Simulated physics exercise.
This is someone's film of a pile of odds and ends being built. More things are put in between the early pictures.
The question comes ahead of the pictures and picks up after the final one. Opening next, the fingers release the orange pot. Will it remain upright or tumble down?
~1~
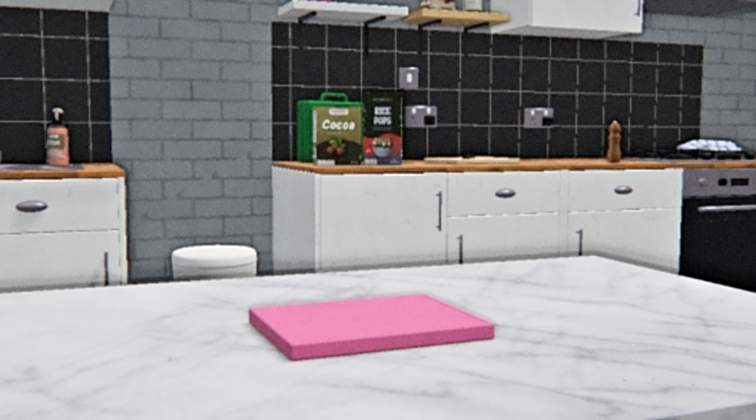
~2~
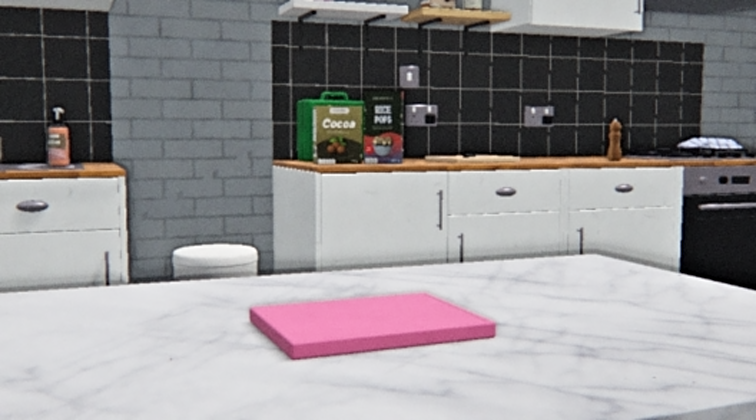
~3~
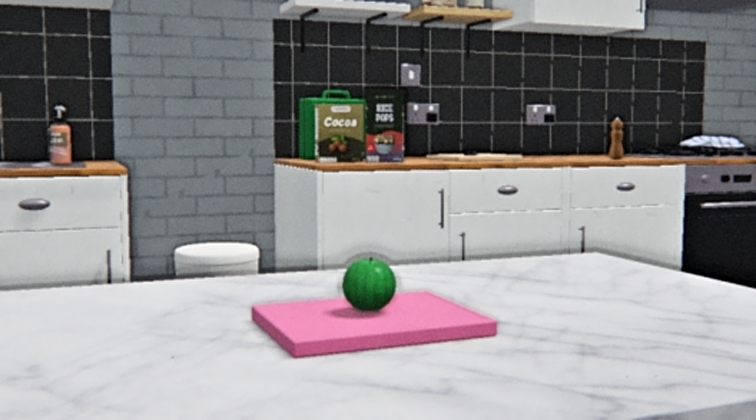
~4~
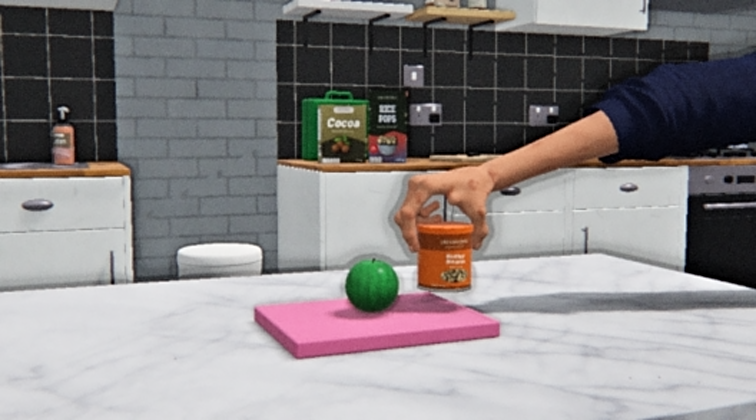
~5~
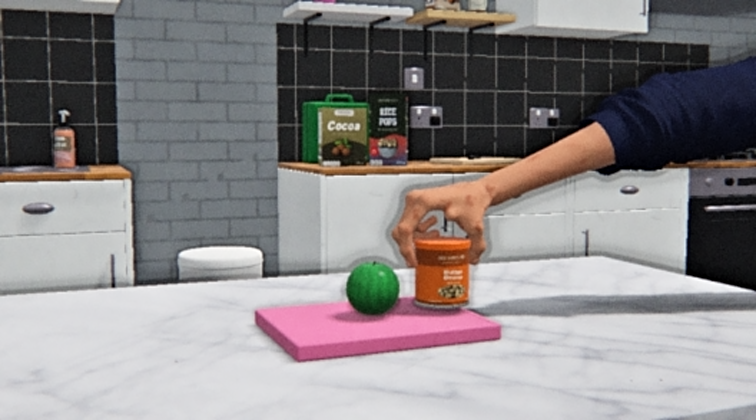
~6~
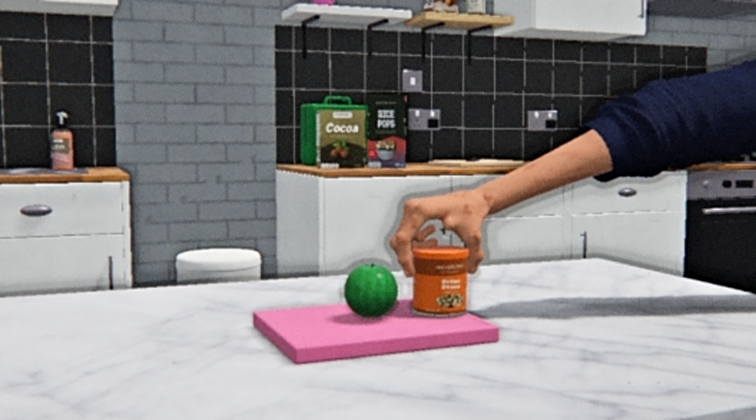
Most likely the pile will stay as built.
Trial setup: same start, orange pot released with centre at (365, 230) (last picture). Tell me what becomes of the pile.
Next, the heap comes down.
Then, 0.20 s after the last picture, nothing has stirred.
Then, 0.60 s after the last picture, orange pot resting near (440, 281).
At rest, all 3 in place. Seen from the same camera at the end, orange pot near (440, 281). The pile holds.
